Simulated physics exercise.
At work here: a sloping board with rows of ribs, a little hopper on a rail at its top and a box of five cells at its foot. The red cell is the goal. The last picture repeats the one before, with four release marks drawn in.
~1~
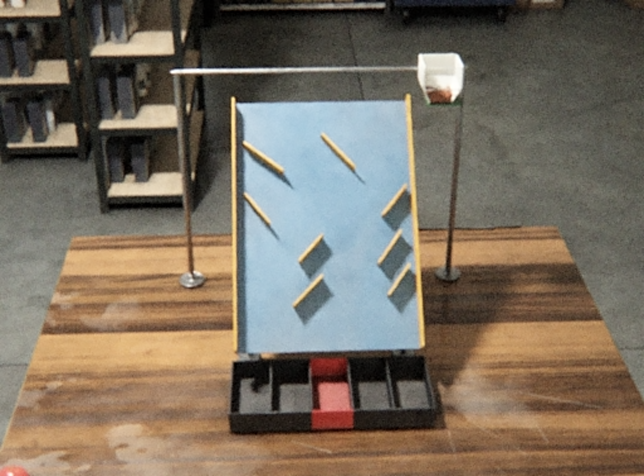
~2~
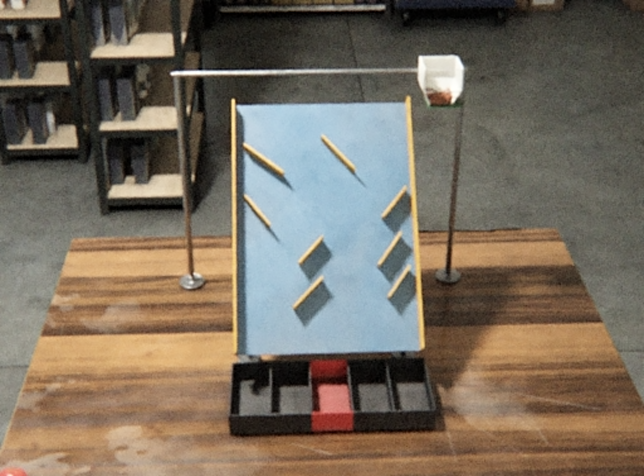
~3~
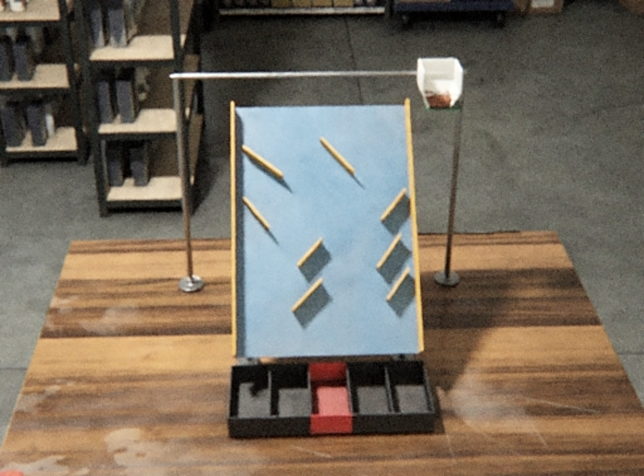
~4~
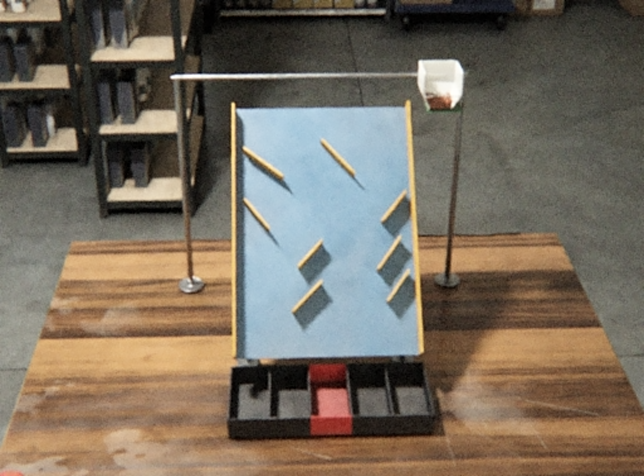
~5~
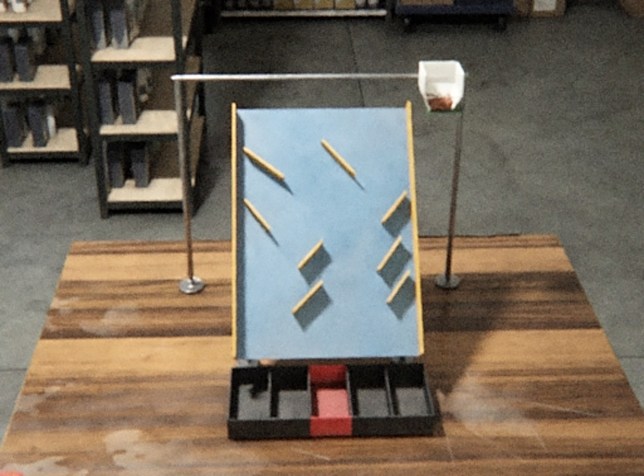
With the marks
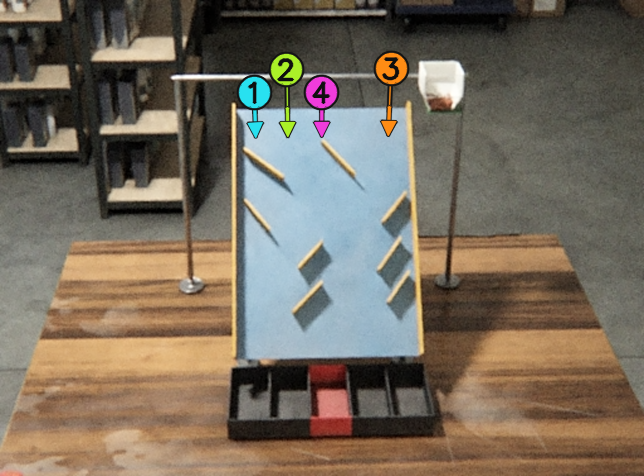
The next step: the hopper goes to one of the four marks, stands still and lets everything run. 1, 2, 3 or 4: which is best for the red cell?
The best mark is 3.
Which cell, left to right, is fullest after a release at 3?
The third from the left.
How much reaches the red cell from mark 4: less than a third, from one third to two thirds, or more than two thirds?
Mark 4 gives less than a third.
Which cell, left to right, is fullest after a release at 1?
The first.
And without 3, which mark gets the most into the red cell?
The answer is 4.
On the marked copy, mark 1 meets the board at (255, 132); mark 2 meets the board at (287, 131); mark 3 meets the board at (388, 130); mark 4 meets the board at (321, 131).
If 1 is chosen, a stray few in the red cell, most in other cells, about a quarter outside the box.
If 2 is chosen, a stray few in the red cell, nearly all in other cells, a small part outside the box.
If 3 is chosen, about two thirds in the red cell, about a quarter in other cells, a small part outside the box.
If 4 is chosen, about a quarter in the red cell, about two thirds in other cells, a small part outside the box.
